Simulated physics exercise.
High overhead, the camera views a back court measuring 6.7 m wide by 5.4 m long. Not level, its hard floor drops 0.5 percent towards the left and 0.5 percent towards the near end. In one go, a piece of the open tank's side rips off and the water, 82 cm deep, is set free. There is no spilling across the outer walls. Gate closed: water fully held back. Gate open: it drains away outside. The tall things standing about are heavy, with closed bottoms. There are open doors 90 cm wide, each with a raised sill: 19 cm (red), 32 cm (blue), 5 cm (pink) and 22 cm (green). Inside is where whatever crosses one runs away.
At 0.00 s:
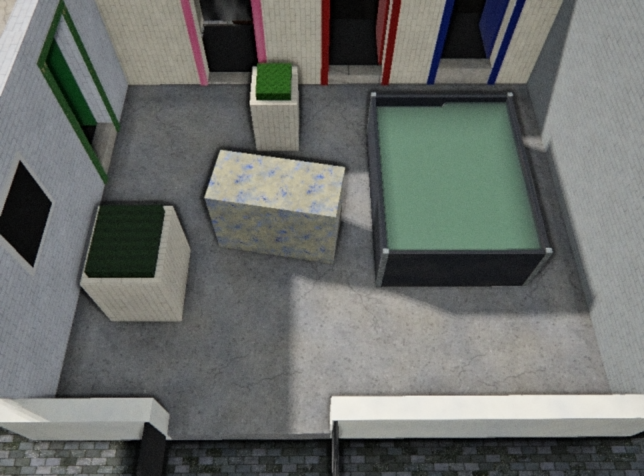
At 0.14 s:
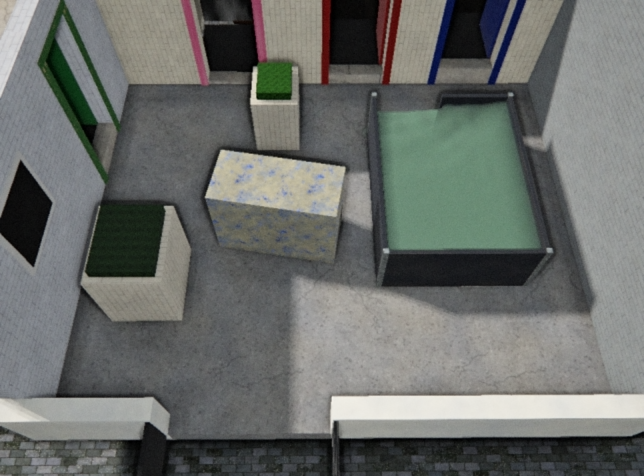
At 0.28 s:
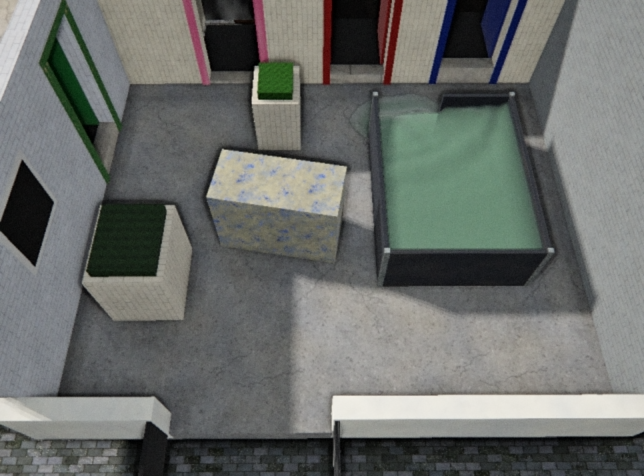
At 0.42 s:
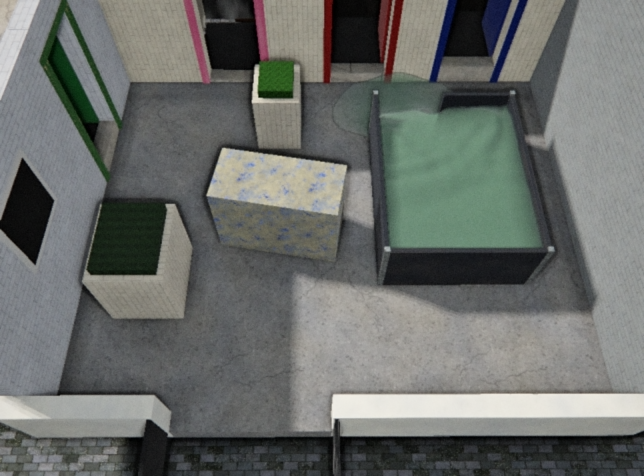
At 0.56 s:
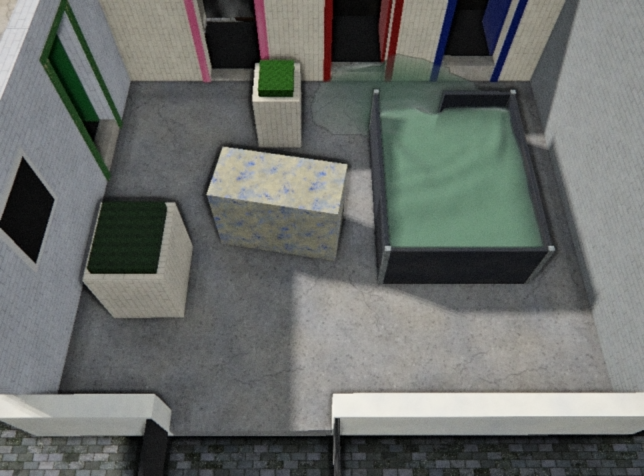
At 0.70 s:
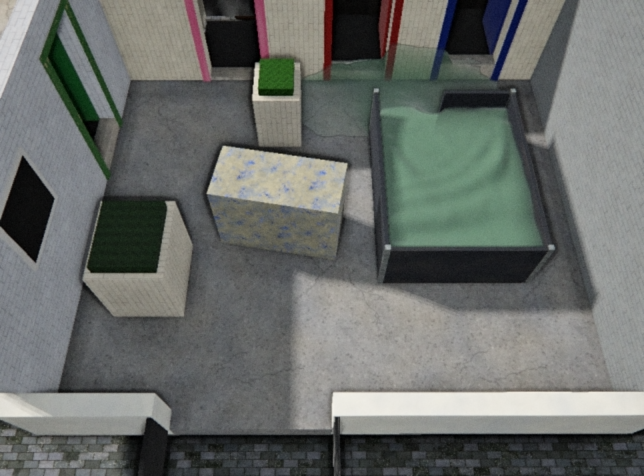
Green water in a dark-walled open tank at the right of a grey back court, seen from high overhead by a still camera, ripples as a piece of the far side gives way. Pale planters topped with green and a speckled block stand to the left, before pink, red and blue doorways. Through the gap, a thin, clear sheet spreads behind the tank, leftward and against the back wall.
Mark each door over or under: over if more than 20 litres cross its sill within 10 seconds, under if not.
Marks: Red door: Over; blue door: Under; pink door: Over; green door: Under.
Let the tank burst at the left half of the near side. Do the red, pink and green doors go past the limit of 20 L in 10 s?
So red ends up short of it, pink past the limit, green short of it.
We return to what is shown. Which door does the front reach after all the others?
I'd say the green one.
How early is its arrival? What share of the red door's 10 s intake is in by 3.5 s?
Fraction in by then: Around 85 per cent.
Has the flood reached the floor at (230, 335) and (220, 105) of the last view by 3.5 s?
Untouched, soaked.
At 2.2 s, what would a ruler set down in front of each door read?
You'd get red at 42 cm, blue at 22 cm, pink at 8 cm, and green at 13 cm.
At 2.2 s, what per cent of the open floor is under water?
I'd say around 30 % is wet.
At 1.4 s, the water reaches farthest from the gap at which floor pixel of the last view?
I'd put it close to (173, 87).
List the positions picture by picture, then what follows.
In the first picture, the open tank at (452, 171) is whole and still, 82 cm deep.
In the second picture, the front is at (365, 135), 0.6 m from the gap on the open tank's far side; 0.2 m2 of floor is under water; 82 cm left at the back of the open tank.
In the third picture, the front is at a hidden place, 0.9 m from the gap on the open tank's far side; 0.9 m2 of floor is under water; 82 cm left at the back of the open tank.
In the fourth picture, water pours out on the open tank's far side and has run 1.3 m, to (435, 83); typically 10 cm deep outside, 82 cm at the open tank's back.
In the fifth picture, water pours out on the open tank's far side and has run 1.7 m, to (325, 83); typically 8 cm deep outside, 82 cm at the open tank's back.
In the sixth picture, water pours out on the open tank's far side and has run 2.0 m, to a hidden place; typically 8 cm deep outside, 78 cm at the open tank's back.
After 1.4 s water covers 20 % of the floor and is deepest (58 cm) near (401, 87); red door 46 cm at the sill, 105 L in, blue door 21 cm at the sill, 1 L in, pink door 8 cm at the sill, 0 L in, green door not reached.
After 2.2 s water covers 30 % of the floor and is deepest (49 cm) near (401, 87); red door 42 cm at the sill, 246 L in, blue door 22 cm at the sill, 1 L in, pink door 8 cm at the sill, 2 L in, green door 13 cm at the sill, 0 L in.
After 3.5 s water covers 50 % of the floor and is deepest (34 cm) near (615, 407); red door 30 cm at the sill, 359 L in, blue door 15 cm at the sill, 1 L in, pink door 10 cm at the sill, 15 L in, green door 16 cm at the sill, 0 L in.
After 6.0 s water covers 90 % of the floor and is deepest (24 cm) near (615, 407); red door 20 cm at the sill, 423 L in, blue door 10 cm at the sill, 1 L in, pink door 9 cm at the sill, 49 L in, green door 13 cm at the sill, 0 L in.
After 10.0 s water covers 95 % of the floor and is deepest (18 cm) near (59, 393); red door 11 cm at the sill, 426 L in, blue door 6 cm at the sill, 2 L in, pink door 8 cm at the sill, 75 L in, green door 10 cm at the sill, 0 L in.
